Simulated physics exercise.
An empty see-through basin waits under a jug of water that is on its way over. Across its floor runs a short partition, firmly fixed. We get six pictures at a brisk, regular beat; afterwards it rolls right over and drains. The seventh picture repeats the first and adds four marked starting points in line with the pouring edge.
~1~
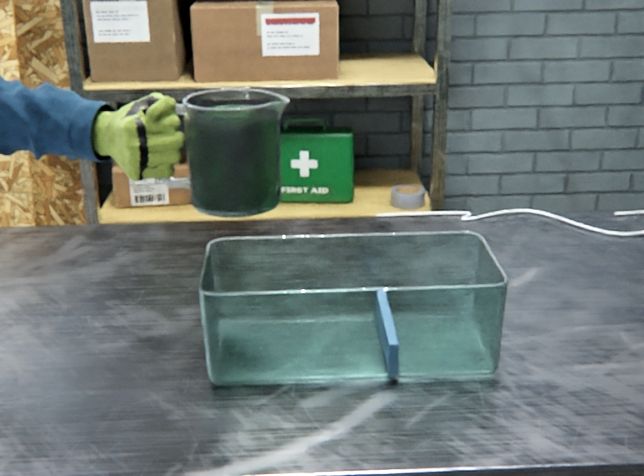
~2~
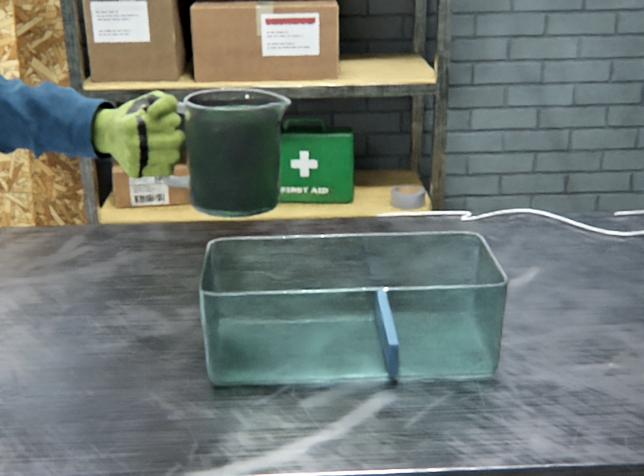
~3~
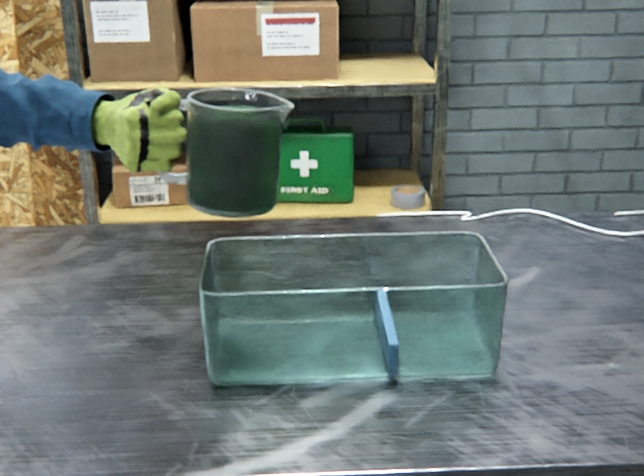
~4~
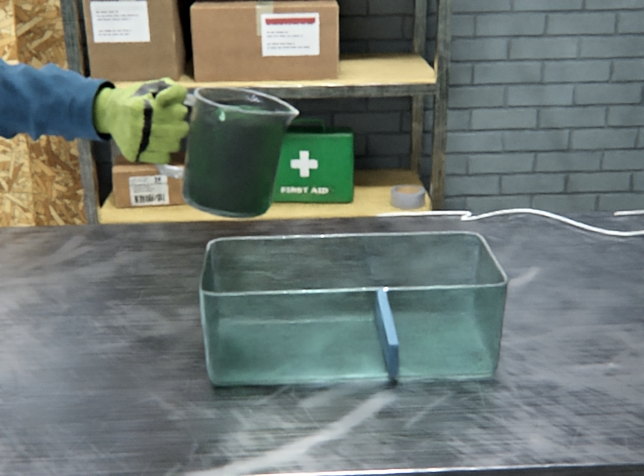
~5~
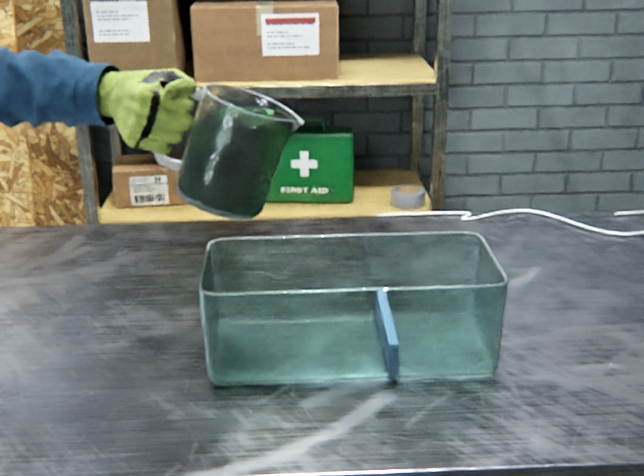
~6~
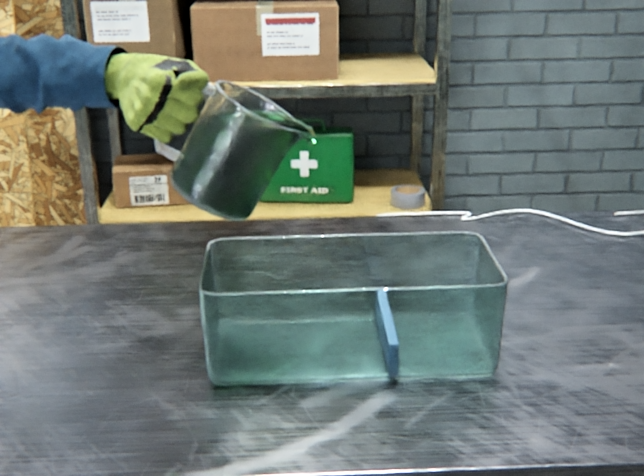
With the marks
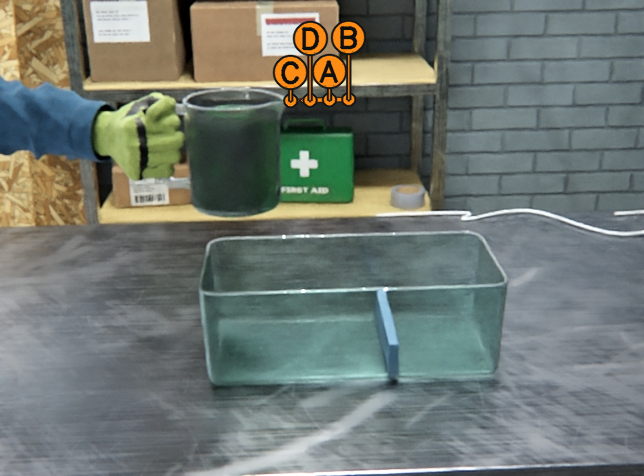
To begin with, a green-gloved hand holds a clear jug of dark water upright, above and to the left of an empty see-through basin with a short blue partition. The hand then tilts the jug steadily to the right, and water just edges over its lip while the basin stays still.
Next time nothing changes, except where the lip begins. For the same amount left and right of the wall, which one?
It is D.
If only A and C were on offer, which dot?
Dot A.
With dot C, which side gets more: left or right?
More ends on the left.
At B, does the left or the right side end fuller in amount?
The right one.
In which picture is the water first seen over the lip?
Picture 6.
On the marked copy, A at (329, 99); B at (348, 99); C at (290, 100); D at (310, 100).
If A is chosen, about 23 % ends left of the wall and 77 % right of it.
If B is chosen, about 6 % ends left of the wall and 93 % right of it.
If C is chosen, about 85 % ends left of the wall and 12 % right of it; 3 % is lost outside.
If D is chosen, about 50 % ends left of the wall and 50 % right of it.
